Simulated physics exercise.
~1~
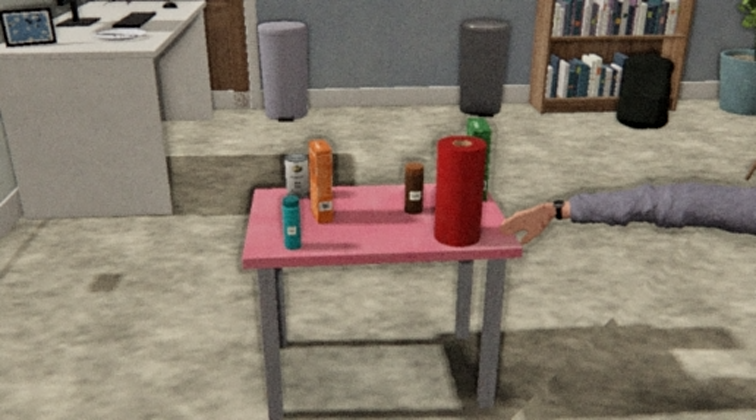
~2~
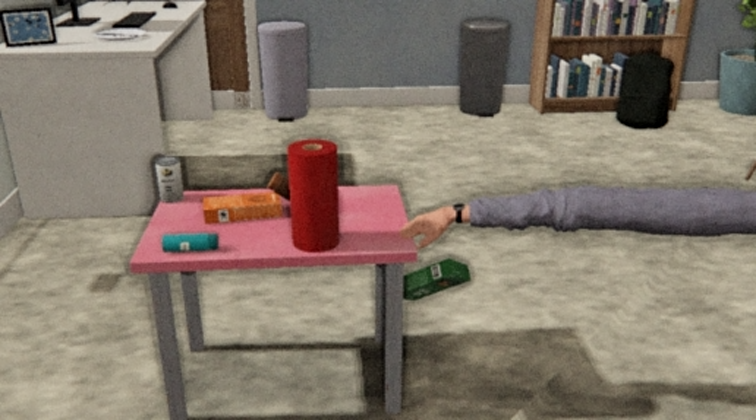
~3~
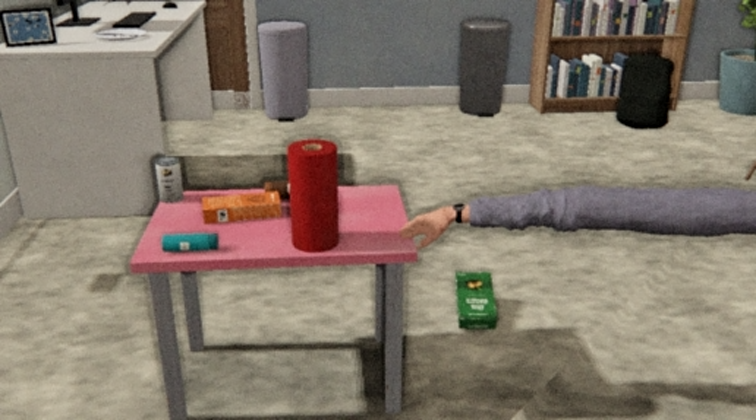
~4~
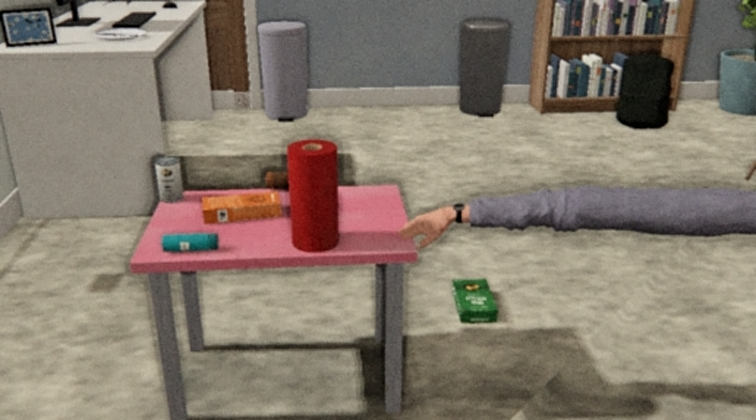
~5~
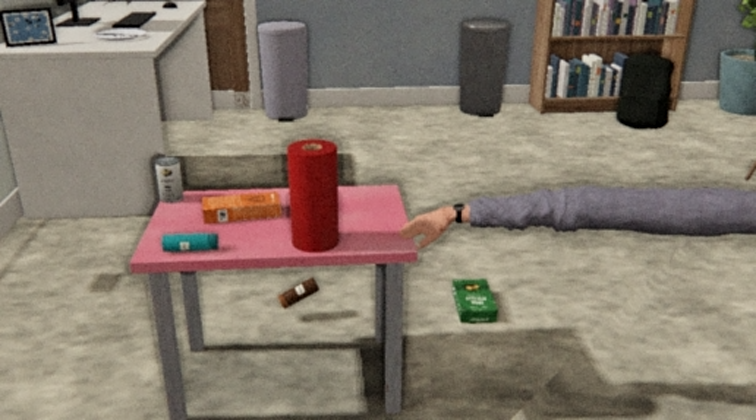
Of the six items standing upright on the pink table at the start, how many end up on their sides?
Four of them end up on their sides, namely the orange packet, the turquoise shaker, the green packet and the brown shaker. The red roll and the white tin stay upright.
